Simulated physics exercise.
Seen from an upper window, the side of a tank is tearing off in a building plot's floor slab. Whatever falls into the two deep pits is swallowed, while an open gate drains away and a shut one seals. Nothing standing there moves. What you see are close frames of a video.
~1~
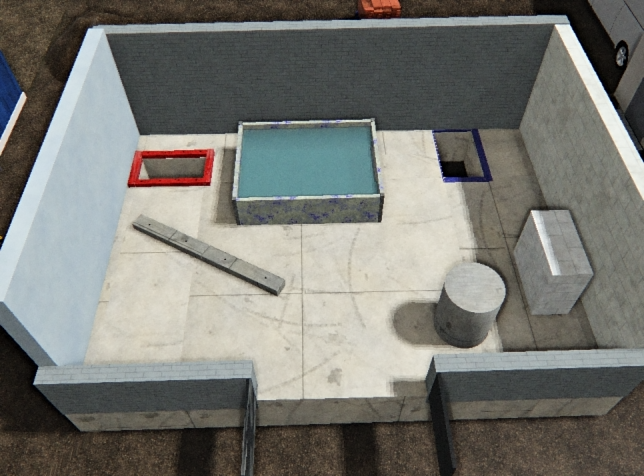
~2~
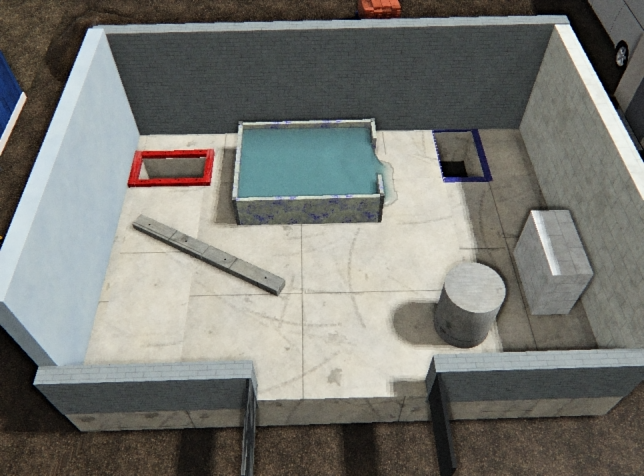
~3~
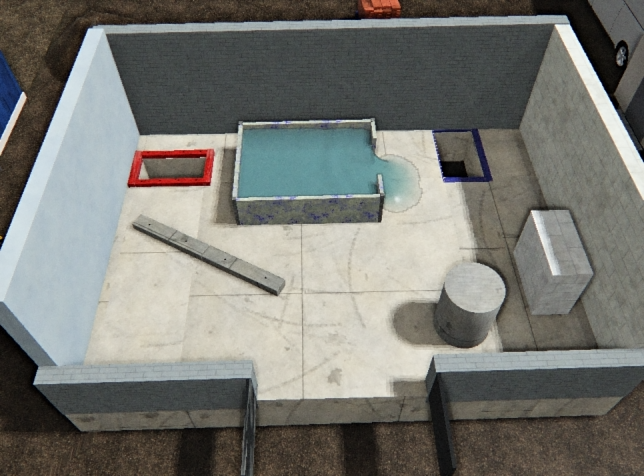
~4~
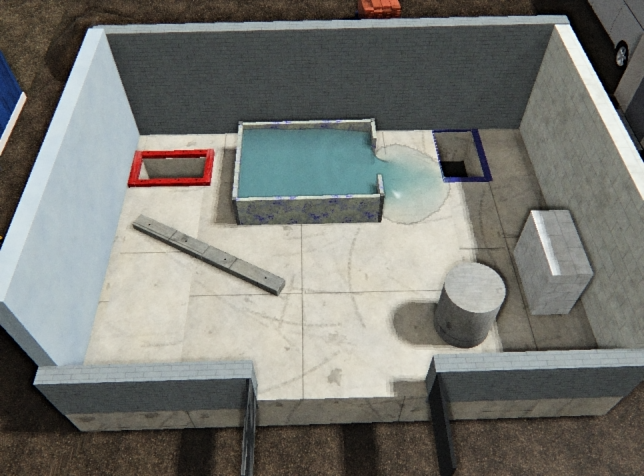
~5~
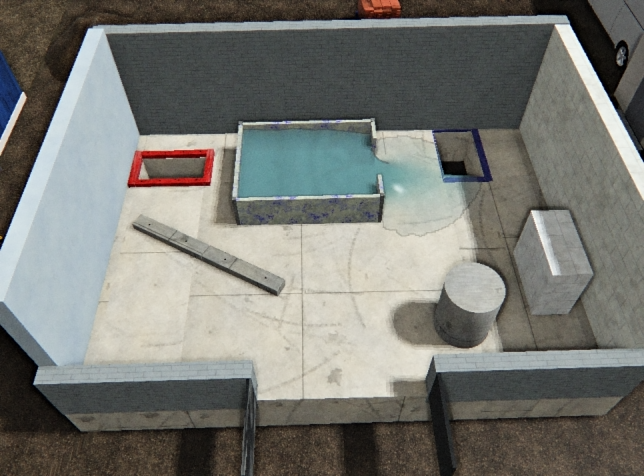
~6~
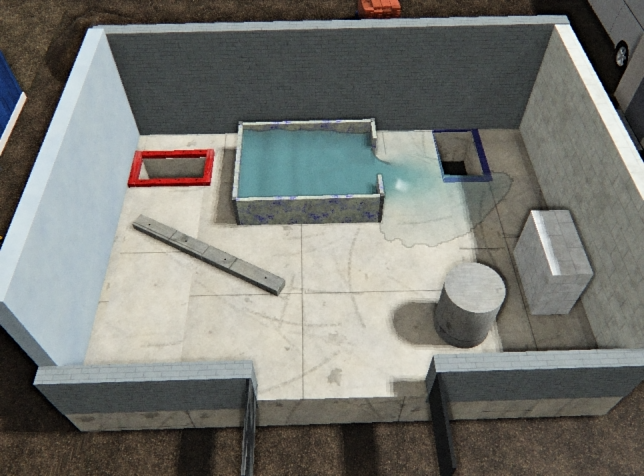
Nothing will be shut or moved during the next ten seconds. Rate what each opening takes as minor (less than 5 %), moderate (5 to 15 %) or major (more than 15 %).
The gate - minor, the blue pit - major, the red pit - minor.
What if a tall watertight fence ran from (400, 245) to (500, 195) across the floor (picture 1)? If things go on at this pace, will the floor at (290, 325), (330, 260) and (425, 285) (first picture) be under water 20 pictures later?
In that order: Free of water, flooded, free of water.
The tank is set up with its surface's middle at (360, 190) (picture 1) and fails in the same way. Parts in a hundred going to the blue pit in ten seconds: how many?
Within ten seconds roughly 40 percent of the total ends in the blue pit.
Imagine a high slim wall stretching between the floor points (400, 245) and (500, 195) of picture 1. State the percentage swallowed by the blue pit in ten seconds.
The blue pit gets 65 per cent.
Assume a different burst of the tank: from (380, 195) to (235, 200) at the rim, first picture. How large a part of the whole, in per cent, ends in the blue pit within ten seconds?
About 4 percent ends up in the blue pit, by my reckoning.
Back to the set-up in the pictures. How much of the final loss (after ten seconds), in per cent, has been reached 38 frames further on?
Roughly 70 percent.
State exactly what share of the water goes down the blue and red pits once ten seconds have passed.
I'd say near 50 %, and near 0 %.
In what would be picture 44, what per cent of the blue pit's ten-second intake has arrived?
Share by then: About 75 in a hundred.
A moment on, water covers 20 % of the floor; the gate 0 %, the blue pit 7 %, the red pit 0 %.
Next, water covers 25 % of the floor; the gate 0 %, the blue pit 14 %, the red pit 0 %.
Then, water covers 30 % of the floor; the gate 0 %, the blue pit 23 %, the red pit 0 %.
Later, water covers 45 % of the floor; the gate 0 %, the blue pit 36 %, the red pit 0 %.
In the end, water covers 60 % of the floor; the gate 1 %, the blue pit 49 %, the red pit 0 %.
